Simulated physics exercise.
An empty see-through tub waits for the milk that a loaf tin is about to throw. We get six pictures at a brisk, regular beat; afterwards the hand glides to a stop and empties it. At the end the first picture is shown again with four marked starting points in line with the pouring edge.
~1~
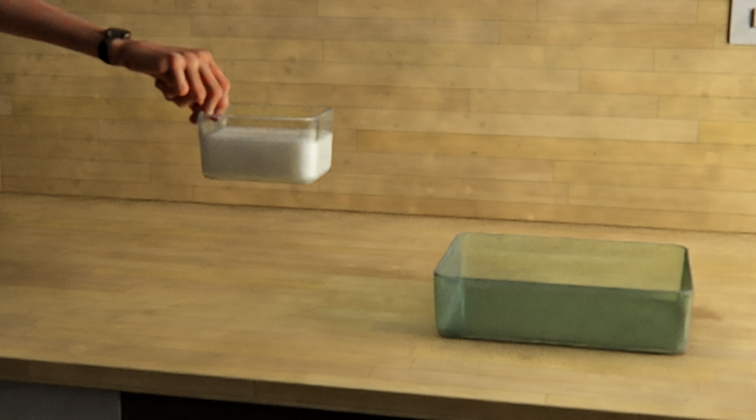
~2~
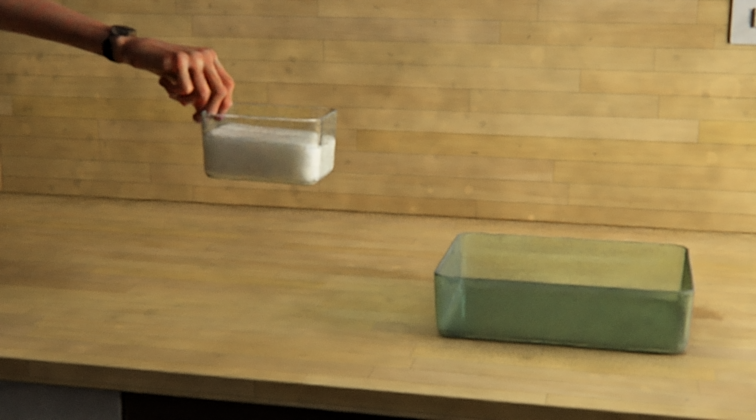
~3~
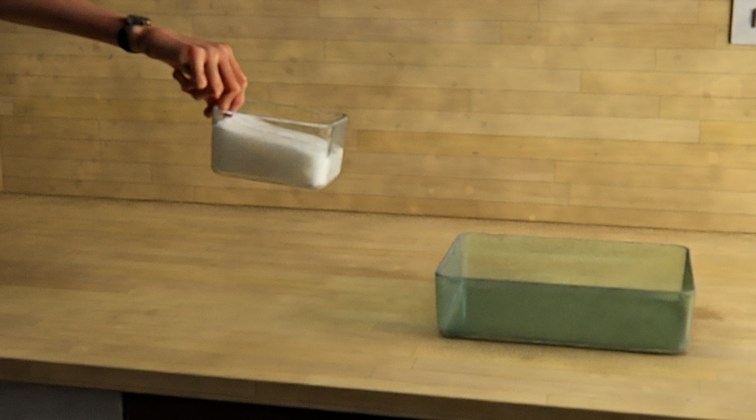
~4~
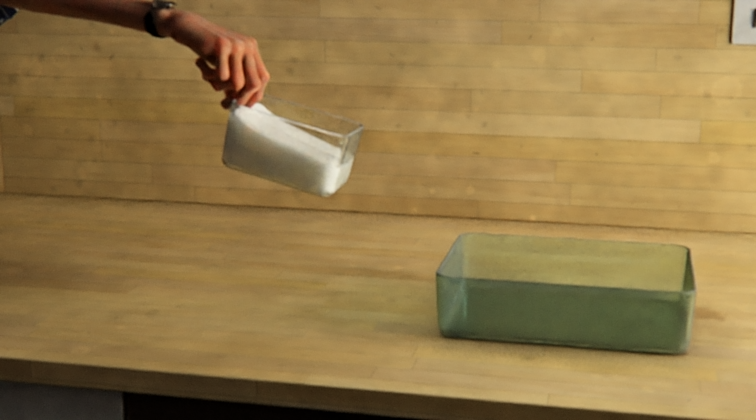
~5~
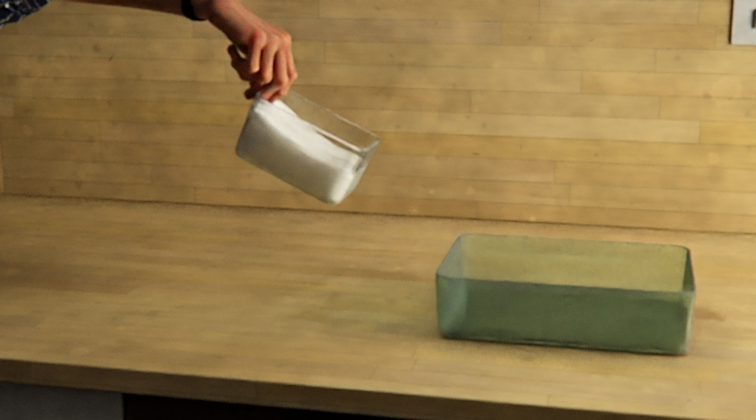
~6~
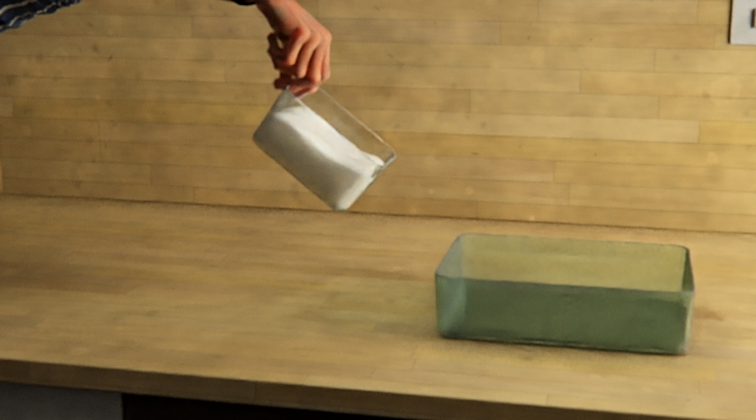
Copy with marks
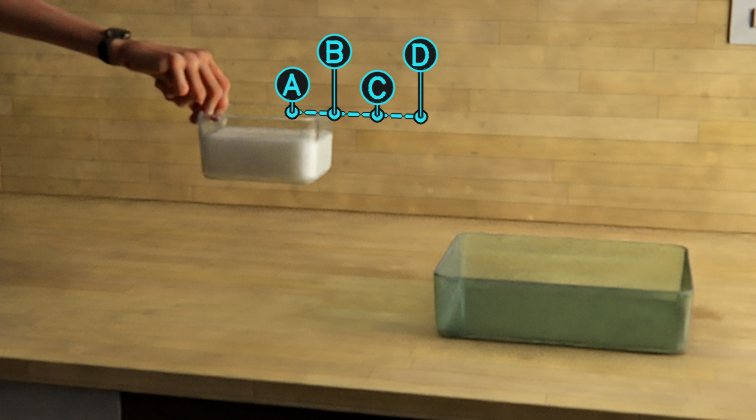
A hand holding a clear container of white milk moves right and tilts it steadily, an empty see-through tub resting on the counter.
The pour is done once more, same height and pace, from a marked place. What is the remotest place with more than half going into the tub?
A will do.
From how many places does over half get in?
All of the four.
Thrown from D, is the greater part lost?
No, not at all.
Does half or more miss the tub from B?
No, not at all.
On the marked copy, A at (292, 112); B at (334, 113); C at (377, 115); D at (420, 116).
Choosing A, about 70 % lands in the tub, 22 % falls short and 8 % goes beside or beyond.
Choosing B, about 81 % lands in the tub, 5 % falls short and 14 % goes beside or beyond.
Choosing C, about 71 % lands in the tub, 2 % falls short and 27 % goes beside or beyond.
Choosing D, about 76 % lands in the tub, 4 % falls short and 20 % goes beside or beyond.
